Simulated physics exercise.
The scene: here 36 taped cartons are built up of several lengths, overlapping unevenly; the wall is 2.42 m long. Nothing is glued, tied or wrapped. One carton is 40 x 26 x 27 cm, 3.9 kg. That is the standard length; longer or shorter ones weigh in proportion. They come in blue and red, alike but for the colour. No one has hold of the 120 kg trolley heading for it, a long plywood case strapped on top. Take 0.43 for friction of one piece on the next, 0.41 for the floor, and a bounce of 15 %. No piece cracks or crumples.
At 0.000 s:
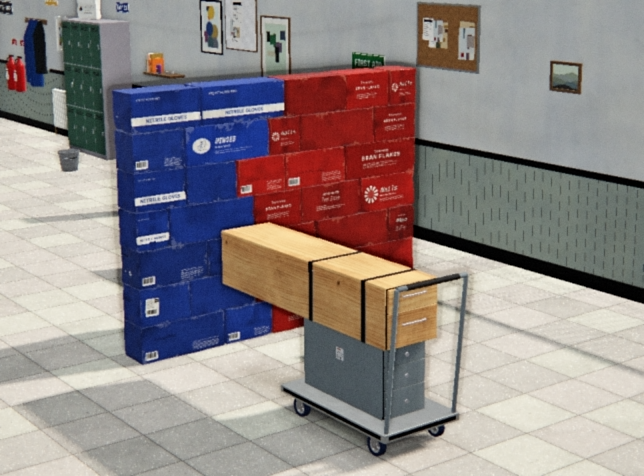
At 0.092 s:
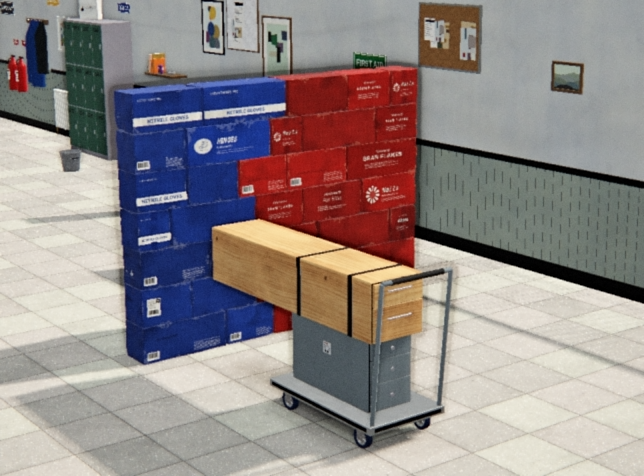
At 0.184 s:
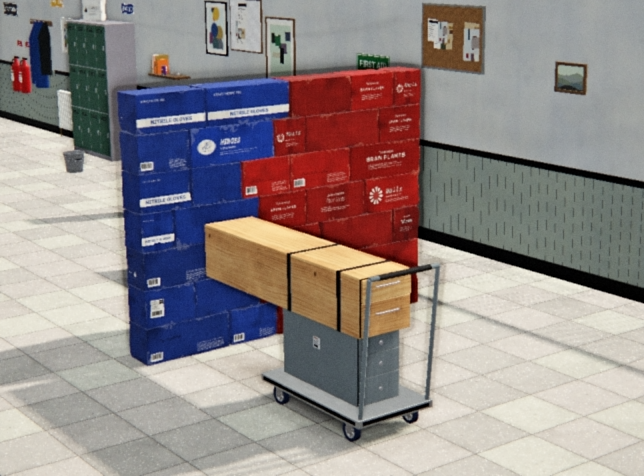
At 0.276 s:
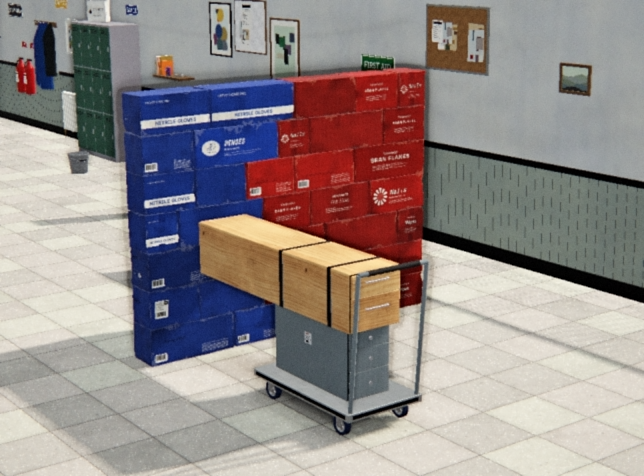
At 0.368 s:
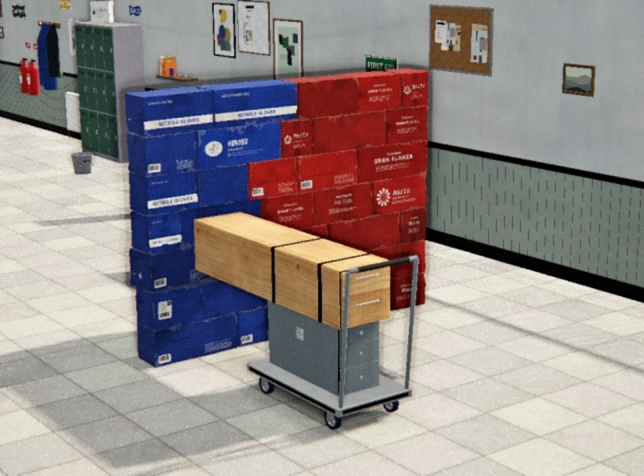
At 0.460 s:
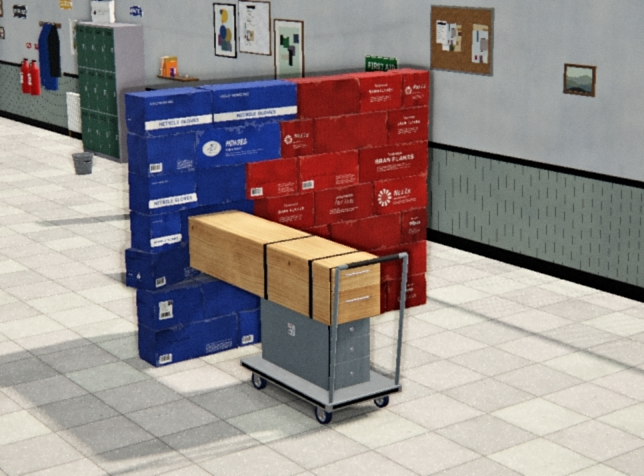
A loaded trolley rolls up to a wall of blue and red cartons, nudging some blue ones.
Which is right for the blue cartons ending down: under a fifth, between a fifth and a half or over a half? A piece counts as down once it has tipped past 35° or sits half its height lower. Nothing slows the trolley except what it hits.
It comes to over a half.
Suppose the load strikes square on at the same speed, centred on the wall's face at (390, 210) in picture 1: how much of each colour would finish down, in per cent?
Then red 60, blue 10 per cent.
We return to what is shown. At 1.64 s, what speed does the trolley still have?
Near 0.1 m/s.
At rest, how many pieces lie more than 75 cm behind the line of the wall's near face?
About 10.
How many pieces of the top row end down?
The count is 2.
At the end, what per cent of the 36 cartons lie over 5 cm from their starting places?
It is 40 per cent.
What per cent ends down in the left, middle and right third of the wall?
Left 80, middle 10, right 0 per cent.
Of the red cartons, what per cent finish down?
Red 0 per cent.
After 1.04 s, load 58 cm past the wall's line, still rolling; 2 of the 14 blue cartons down (2 of 36 in all colours); top blue carton shifted 41 cm.
After 1.64 s, load 85 cm past the wall's line, still rolling; 11 of the 14 blue cartons down (11 of 36 in all colours); top blue carton on its side.
At rest (3.8 s), load 86 cm past the wall's line, stopped; 11 of the 14 blue cartons down (11 of 36 in all colours); top blue carton on its side; top red carton unmoved. That is 79 per cent. As the last picture would show them, middles, top blue carton near (102, 269), top red carton near (405, 88).
